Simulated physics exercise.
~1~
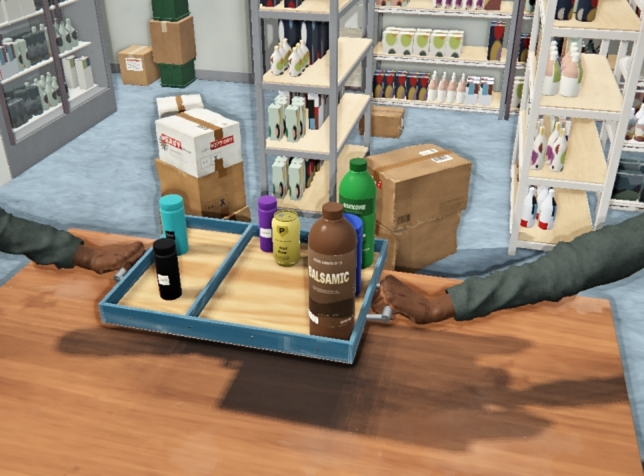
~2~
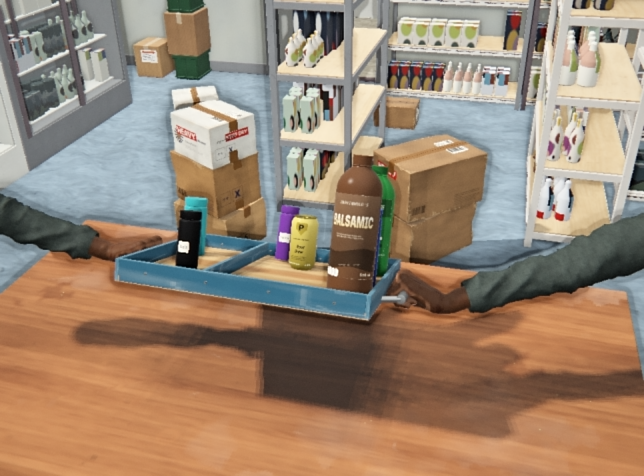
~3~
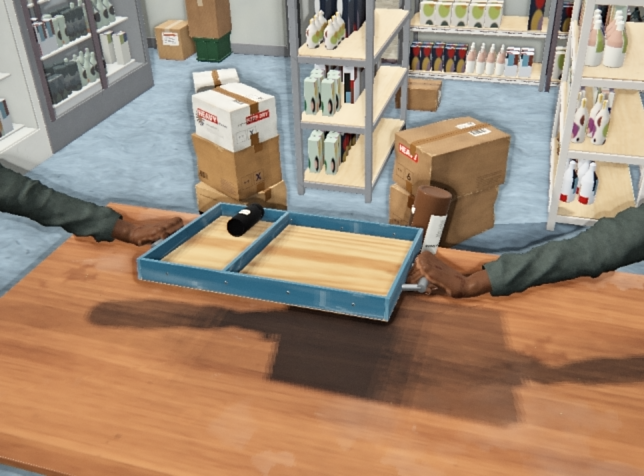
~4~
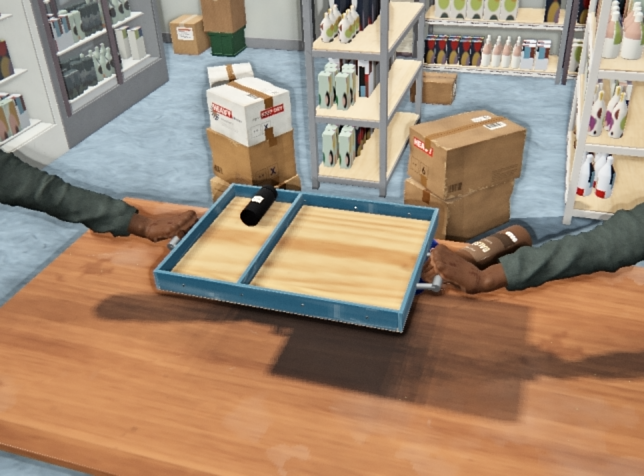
At first, two hands hold a blue wooden tray with a cross bar above a table in a storeroom, its turquoise, black, purple, yellow, green, blue and brown containers standing upright. The hands then dip the far edge, and the load starts to lean and slip away from the viewer. Next, the big brown bottle tips upside down past the far rim, and the other coloured containers are gone from the tray. The hands bring the tray back toward level. Finally, only the black shaker remains aboard, toppled in the left section, while the brown bottle lies on its side beyond the right hand.
